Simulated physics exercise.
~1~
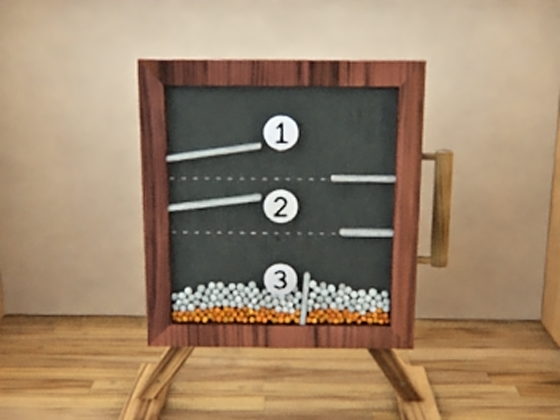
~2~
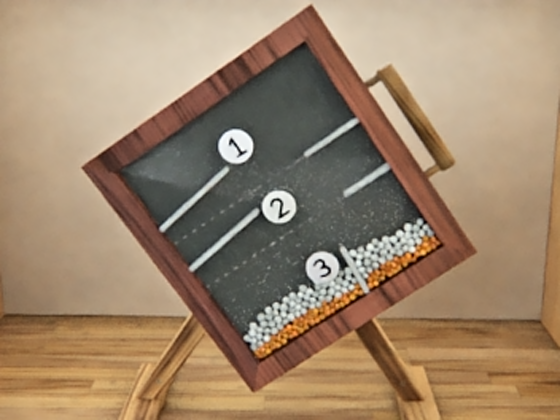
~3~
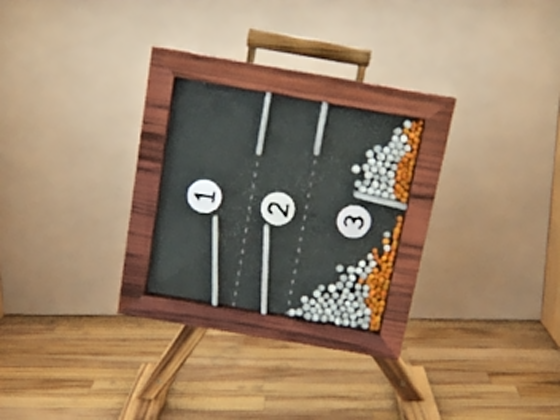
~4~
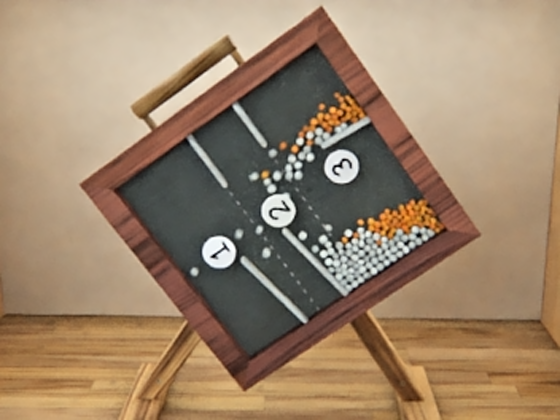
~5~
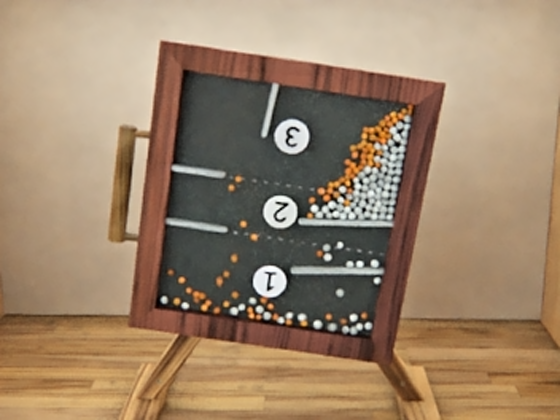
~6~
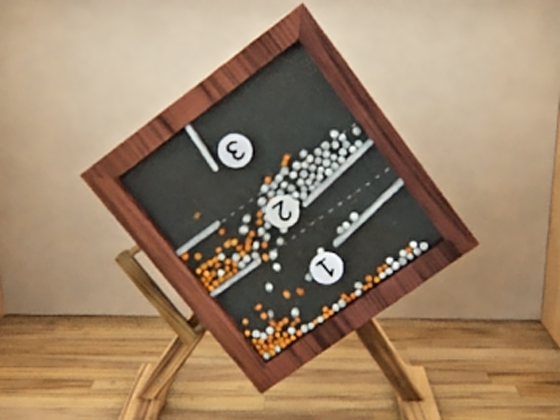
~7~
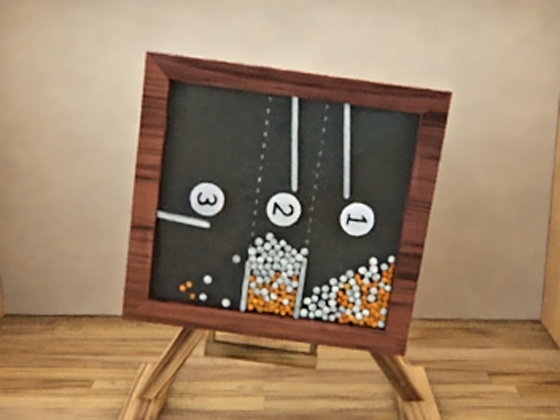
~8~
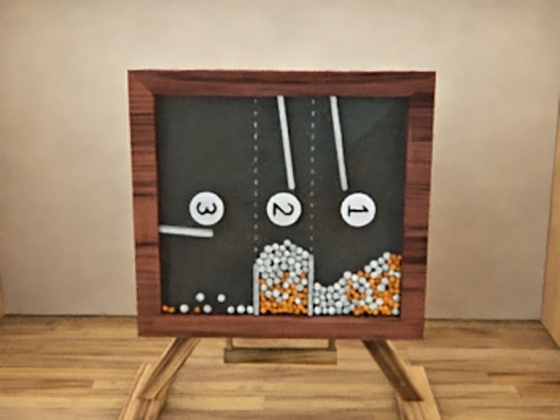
A wooden-framed case turns anticlockwise, spilling white and orange beads into separate piles.
